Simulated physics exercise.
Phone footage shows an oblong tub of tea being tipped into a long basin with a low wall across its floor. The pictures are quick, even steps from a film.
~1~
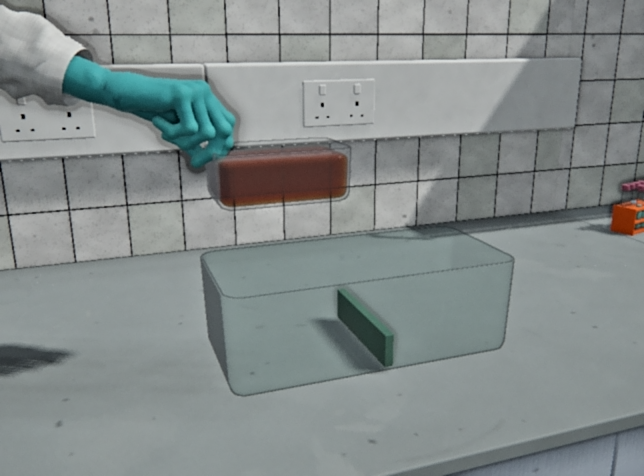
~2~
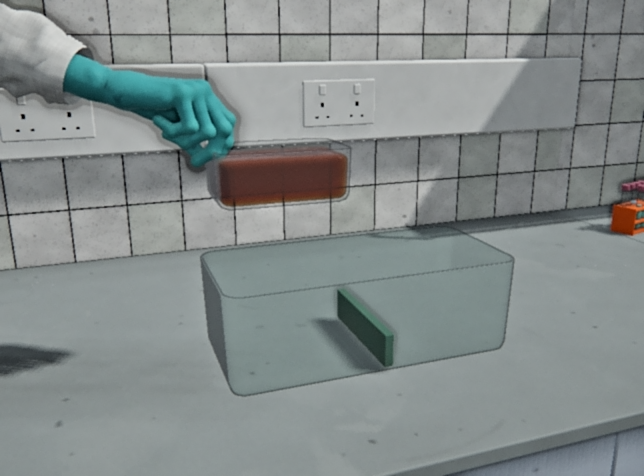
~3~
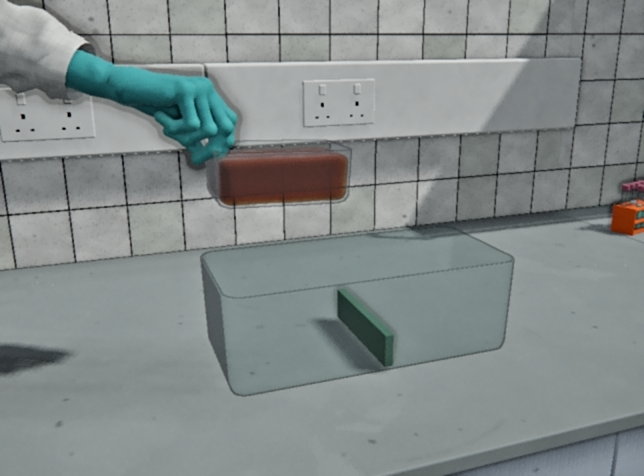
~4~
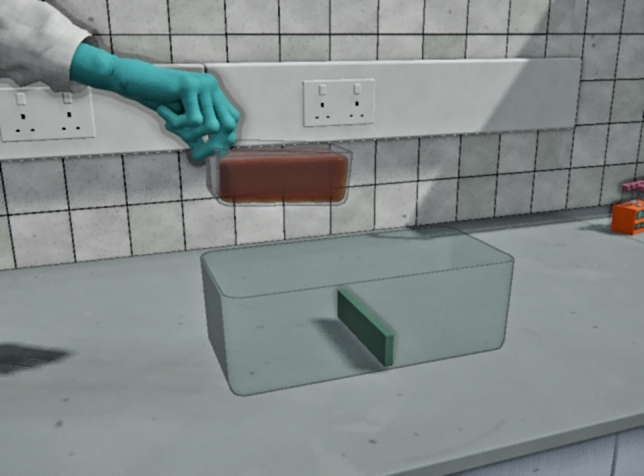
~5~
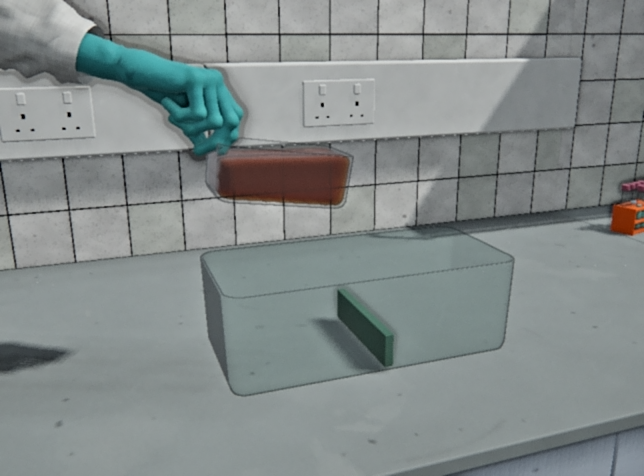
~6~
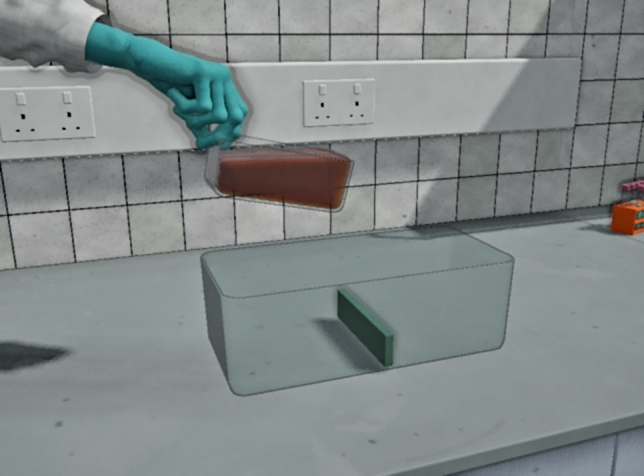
A teal-gloved hand gradually tilts an oblong tub of reddish-brown tea rightward above a clear basin.
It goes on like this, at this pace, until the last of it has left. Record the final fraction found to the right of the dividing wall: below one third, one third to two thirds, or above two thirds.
Final fraction right of the wall: Above two thirds.
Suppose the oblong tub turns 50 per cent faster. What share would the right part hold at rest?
About 75 %.
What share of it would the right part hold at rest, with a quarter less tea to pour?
Estimate: Around 65 per cent.
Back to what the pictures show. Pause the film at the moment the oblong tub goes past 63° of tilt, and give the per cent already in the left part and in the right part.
On the left 0 per cent, on the right 40 per cent.
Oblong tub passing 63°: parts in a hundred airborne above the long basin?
30 per cent.
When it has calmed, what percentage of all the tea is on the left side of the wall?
Close to 25 per cent.
A moment on, the tilt is 63° and 29 per cent is still to pour, 2 is left of the wall and 40 right of it.
Next, the tilt is 96° and 6 per cent is still to pour, 17 is left of the wall and 74 right of it.
Then the tilt is 107° and 0 per cent is still to pour, 25 is left of the wall and 75 right of it.
Later the tilt is 107° and 0 per cent is still to pour, 24 is left of the wall and 75 right of it.
Finally, 24 per cent lies left of the wall, 75 right of it and 1 outside.
